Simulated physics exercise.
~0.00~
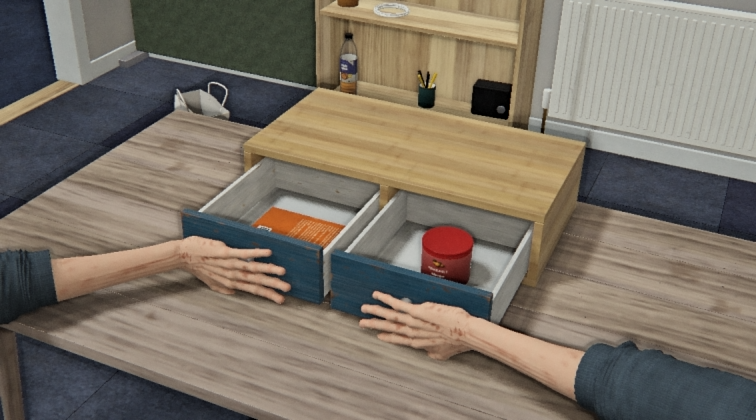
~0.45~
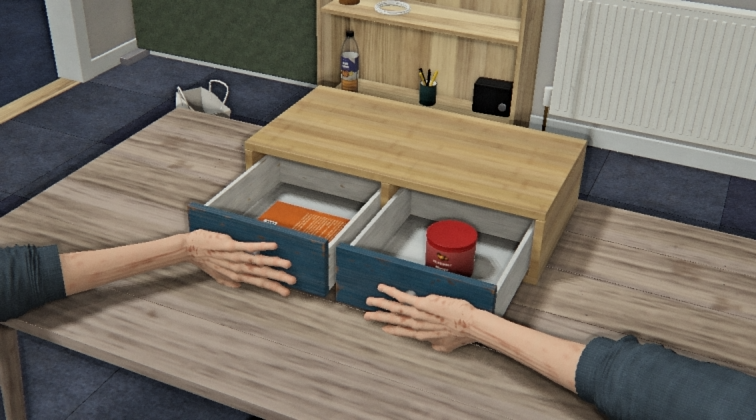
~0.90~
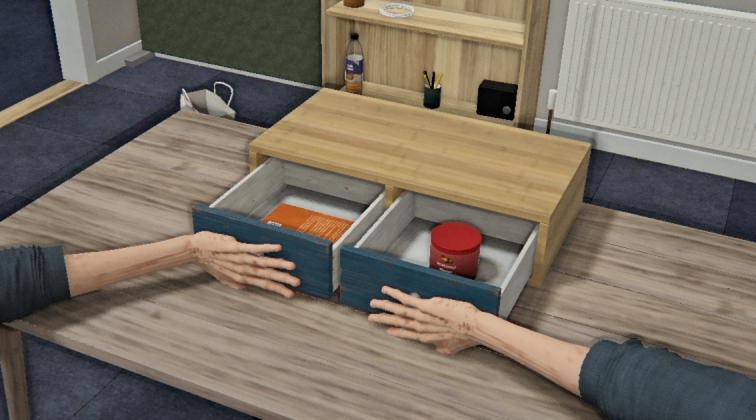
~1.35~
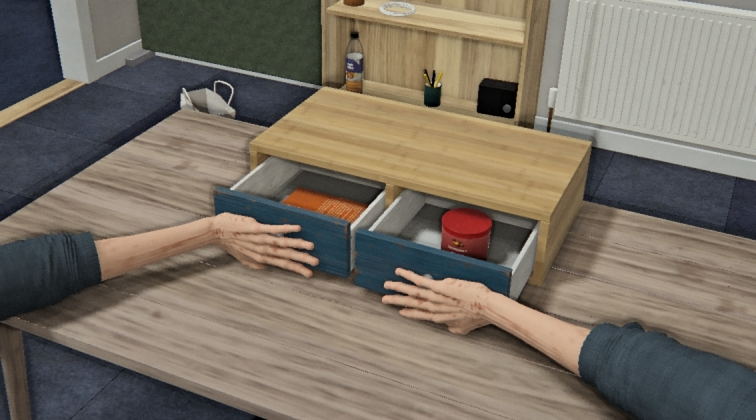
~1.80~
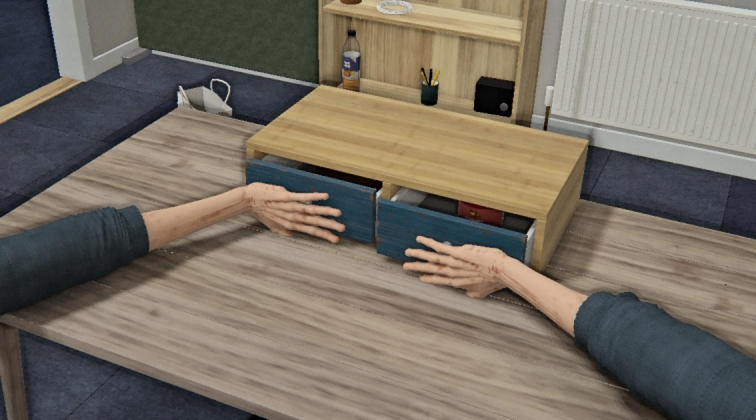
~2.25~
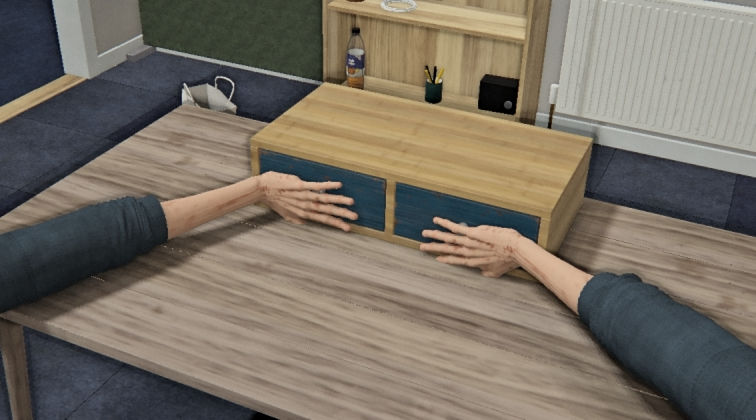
Two hands push two blue drawers, holding an orange book and red tub, fully shut.
